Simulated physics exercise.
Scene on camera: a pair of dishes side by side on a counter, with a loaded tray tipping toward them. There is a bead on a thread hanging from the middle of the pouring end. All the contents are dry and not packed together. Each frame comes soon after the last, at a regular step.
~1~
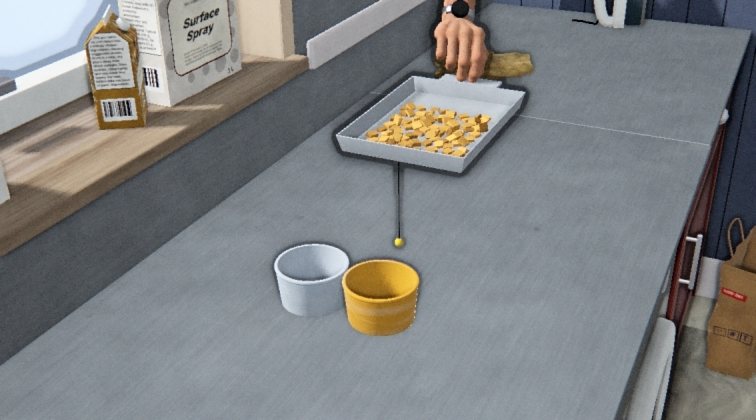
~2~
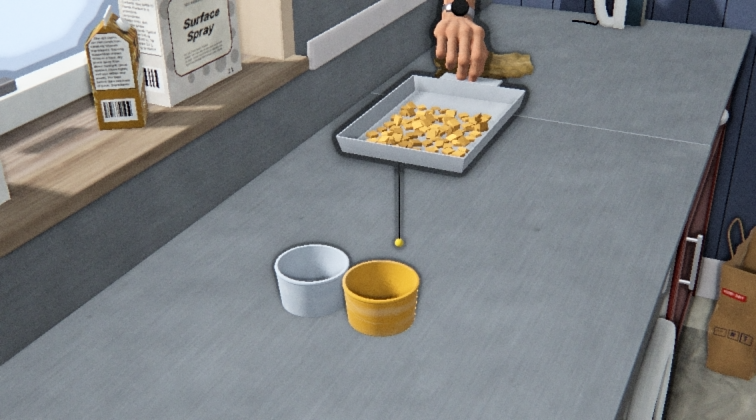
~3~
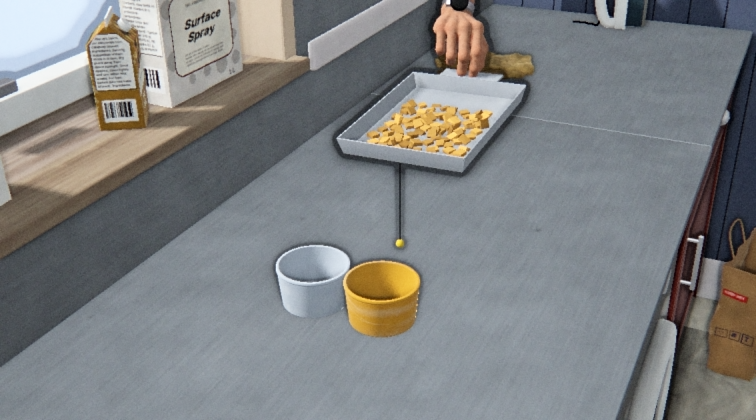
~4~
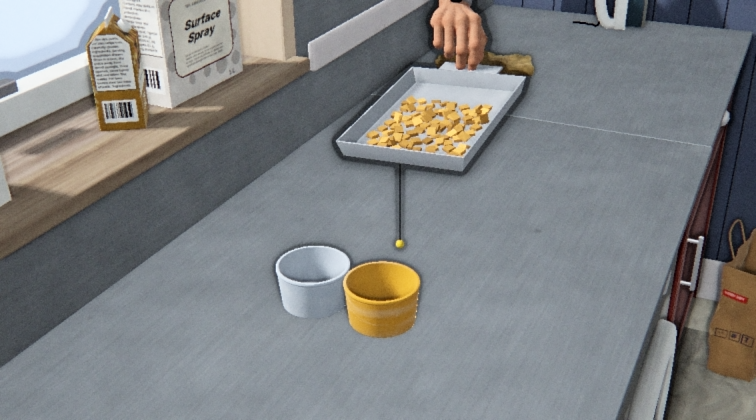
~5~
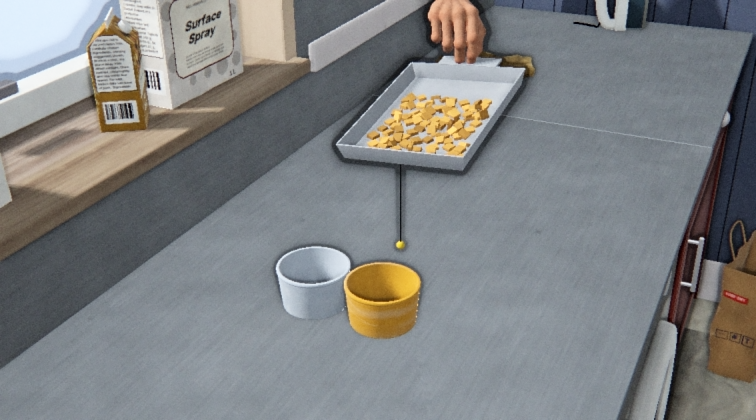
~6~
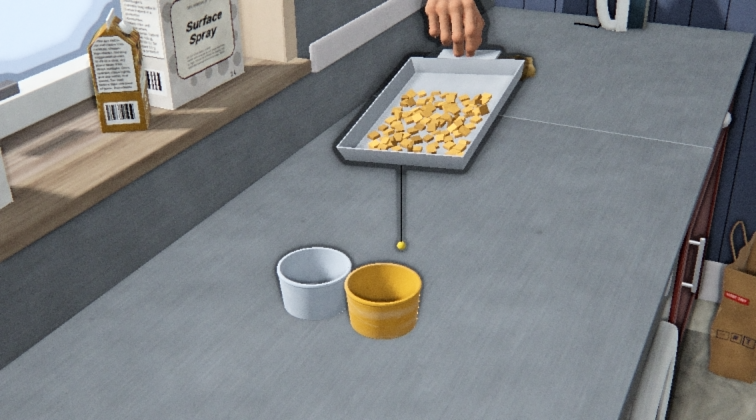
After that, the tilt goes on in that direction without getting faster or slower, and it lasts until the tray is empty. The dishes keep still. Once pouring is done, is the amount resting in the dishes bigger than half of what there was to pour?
The dishes end up holding not even half.
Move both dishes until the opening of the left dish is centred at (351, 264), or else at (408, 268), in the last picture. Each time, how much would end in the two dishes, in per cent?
I'd expect some 60 percent, and then some 0 percent.
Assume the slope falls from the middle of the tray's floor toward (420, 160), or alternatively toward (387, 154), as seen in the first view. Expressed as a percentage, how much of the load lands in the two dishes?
Respectively 30 % and 70 %.
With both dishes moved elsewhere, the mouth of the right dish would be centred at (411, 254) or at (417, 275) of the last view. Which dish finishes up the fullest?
In the first try it's the one on the left, and in the second it's the one on the left.
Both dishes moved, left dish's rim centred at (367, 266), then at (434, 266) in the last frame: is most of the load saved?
At place one the minor share; at place two the minor share.
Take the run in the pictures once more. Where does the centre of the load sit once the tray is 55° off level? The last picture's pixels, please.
The load is centred near (390, 124).
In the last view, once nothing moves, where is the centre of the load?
Once nothing moves, the middle sits near (348, 283).
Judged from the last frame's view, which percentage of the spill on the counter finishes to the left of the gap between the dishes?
Some 40 per cent.
Just after the last frame, tray tipped steeply; every one on the tray.
A moment on, tray tipped right over; roughly two thirds on the tray; just a few in the right dish; about a tenth in the left dish; about a tenth outside both; about a tenth in the air.
Further on, tray tipped past a quarter turn; about a tenth in the right dish; about a tenth in the left dish; the larger part outside both.
When it is over, tray tipped past a quarter turn; about a tenth in the right dish; about a tenth in the left dish; the larger part outside both.
